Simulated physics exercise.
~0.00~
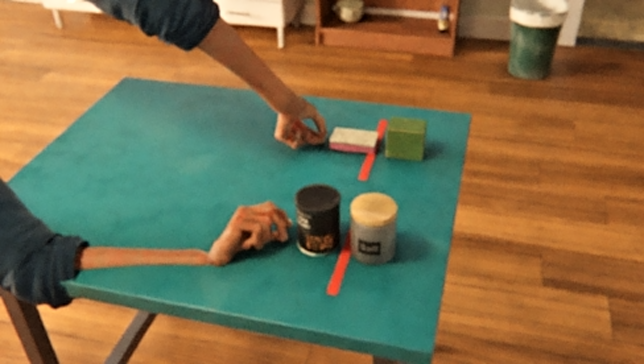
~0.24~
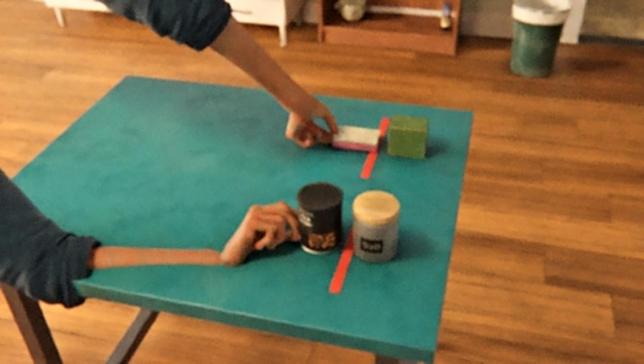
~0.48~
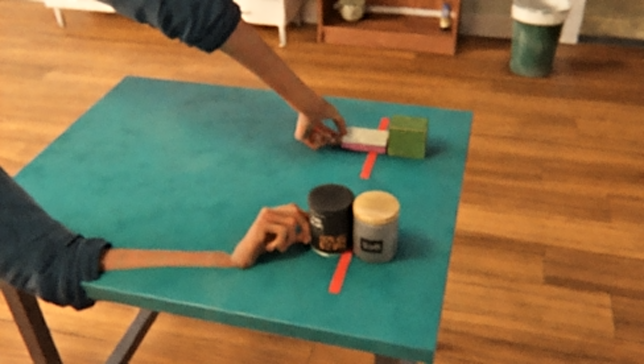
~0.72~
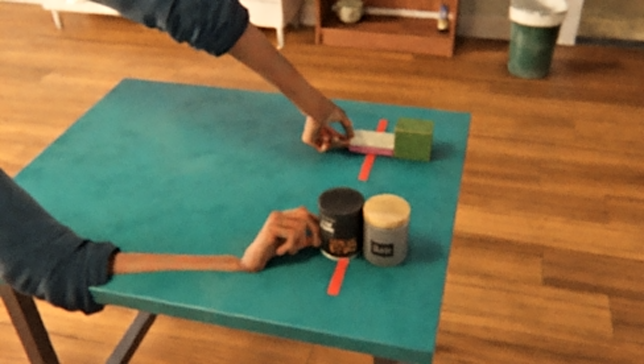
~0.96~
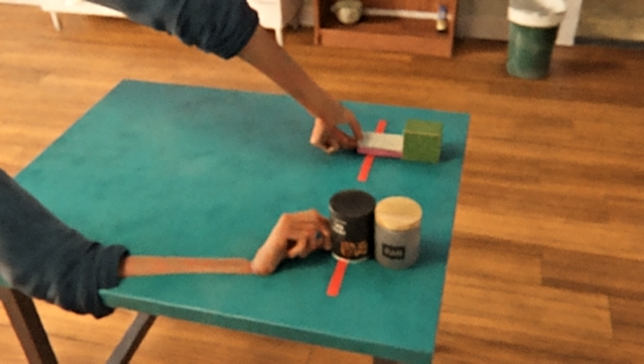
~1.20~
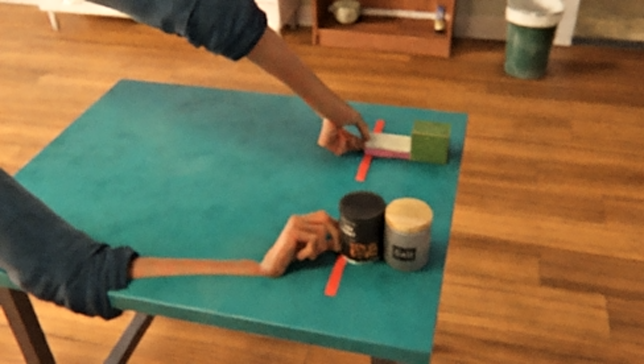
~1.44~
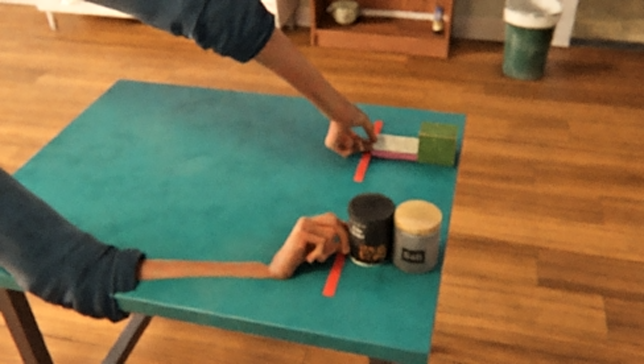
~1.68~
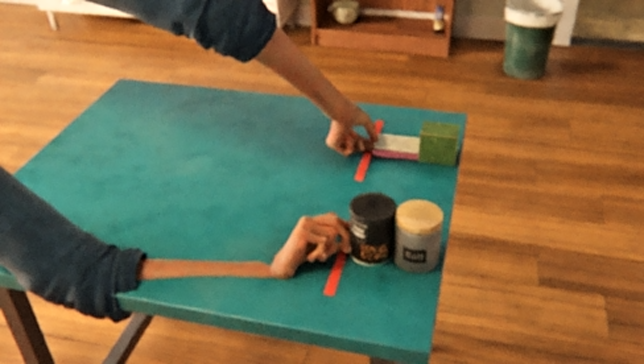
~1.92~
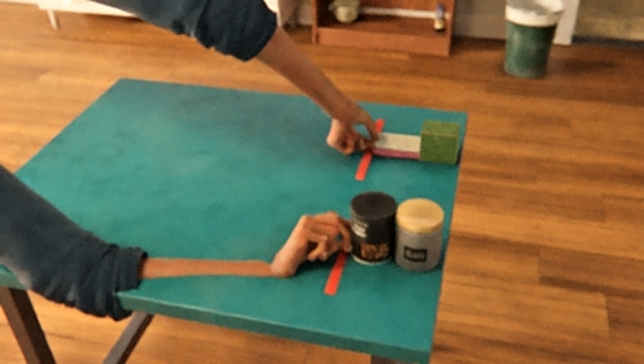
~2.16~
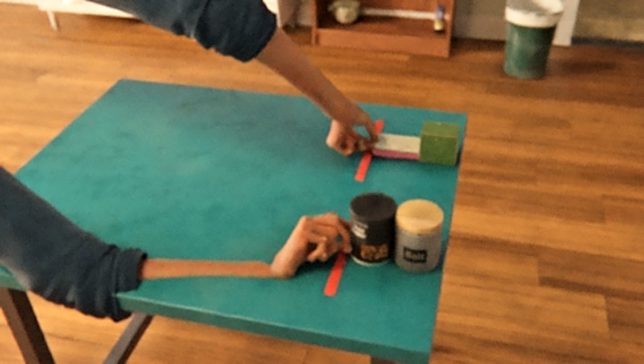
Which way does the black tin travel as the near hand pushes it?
The black tin slides to the right, towards the right-hand edge of the table.
